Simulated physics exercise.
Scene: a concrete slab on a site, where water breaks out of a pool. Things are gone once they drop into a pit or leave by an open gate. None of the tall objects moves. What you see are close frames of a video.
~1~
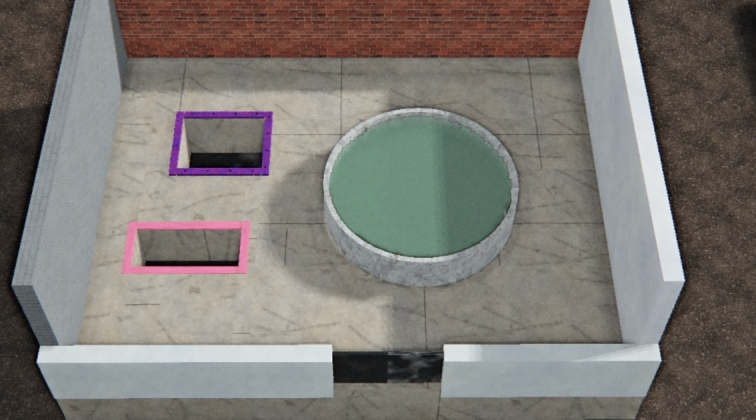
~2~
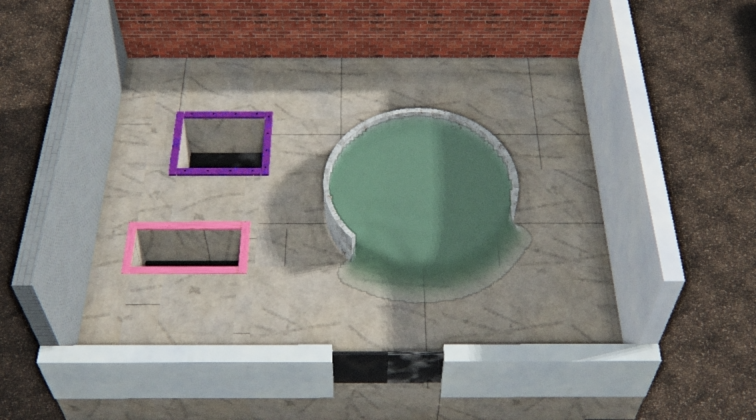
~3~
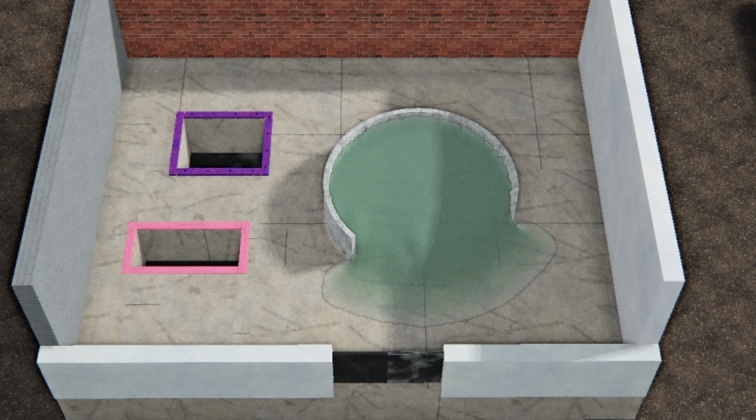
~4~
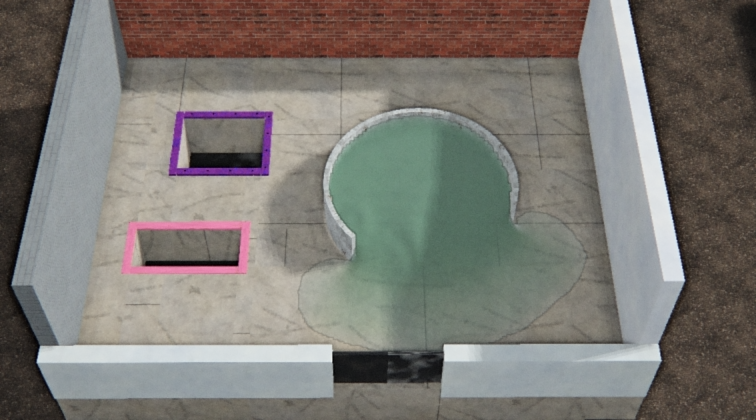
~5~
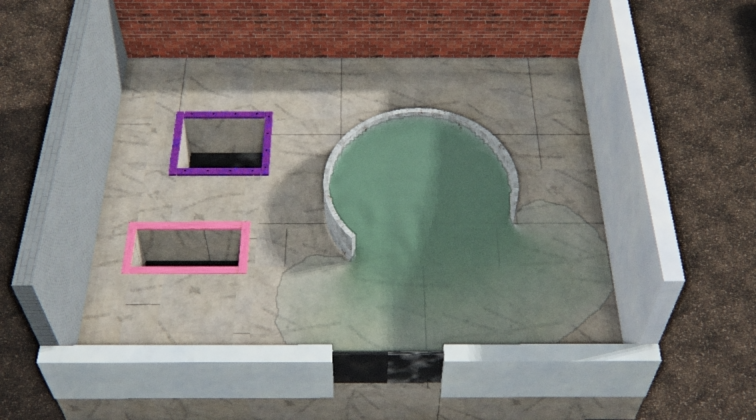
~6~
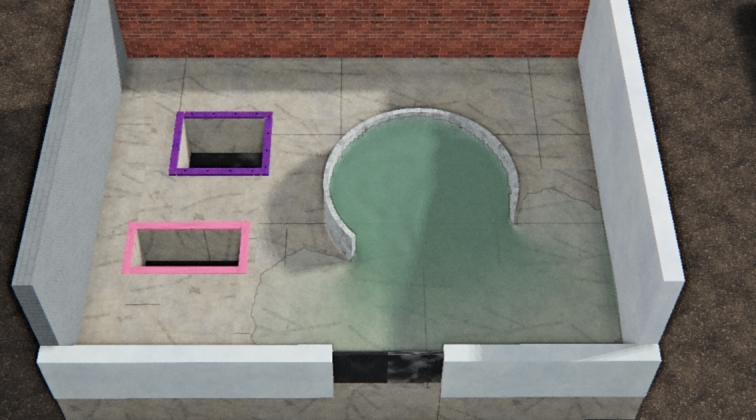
A concrete slab, seen from above at a fixed angle, is enclosed by a red brick wall at the back and pale walls on the sides and front, with a dark gap in the front wall. A purple-framed pit and a pink-framed pit sit at left, beside a round, stone-rimmed pool of green water. The pool's front rim opens and water spreads forward and sideways across the slab, thinning as it widens.
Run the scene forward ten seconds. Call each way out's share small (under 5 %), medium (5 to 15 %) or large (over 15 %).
Small, medium or large: The gate gets a small share; the pink pit gets a large share; the purple pit gets a small share.
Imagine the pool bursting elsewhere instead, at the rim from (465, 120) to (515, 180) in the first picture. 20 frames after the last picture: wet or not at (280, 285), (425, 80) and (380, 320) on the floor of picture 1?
Note, points one to three: Unreached / reached and soaked / unreached.
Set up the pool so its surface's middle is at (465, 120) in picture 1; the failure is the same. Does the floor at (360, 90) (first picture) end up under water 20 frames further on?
There: Clear.
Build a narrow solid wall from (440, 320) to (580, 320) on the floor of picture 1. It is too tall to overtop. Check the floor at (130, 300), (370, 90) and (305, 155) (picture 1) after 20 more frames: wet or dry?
Going one after another, I'd say reached by the flood, then kept clear of the flood, then kept clear of the flood.
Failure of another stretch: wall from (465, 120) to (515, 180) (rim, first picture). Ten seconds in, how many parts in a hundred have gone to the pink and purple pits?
Pink 8 %, purple 10 %.
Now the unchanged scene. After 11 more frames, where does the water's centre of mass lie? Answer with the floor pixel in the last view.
Estimate: (444, 284).
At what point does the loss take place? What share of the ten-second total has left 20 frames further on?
Estimate: Some 10 %.
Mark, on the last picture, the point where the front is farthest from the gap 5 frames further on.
At about (143, 373).
A moment on, water covers 30 % of the floor; the gate 0 %, the pink pit 0 %, the purple pit 0 %.
Next, water covers 35 % of the floor; the gate 0 %, the pink pit 0 %, the purple pit 0 %.
Then, water covers 55 % of the floor; the gate 0 %, the pink pit 2 %, the purple pit 0 %.
Later, water covers 85 % of the floor; the gate 0 %, the pink pit 10 %, the purple pit 0 %.
In the end, water covers 100 % of the floor; the gate 0 %, the pink pit 20 %, the purple pit 2 %.
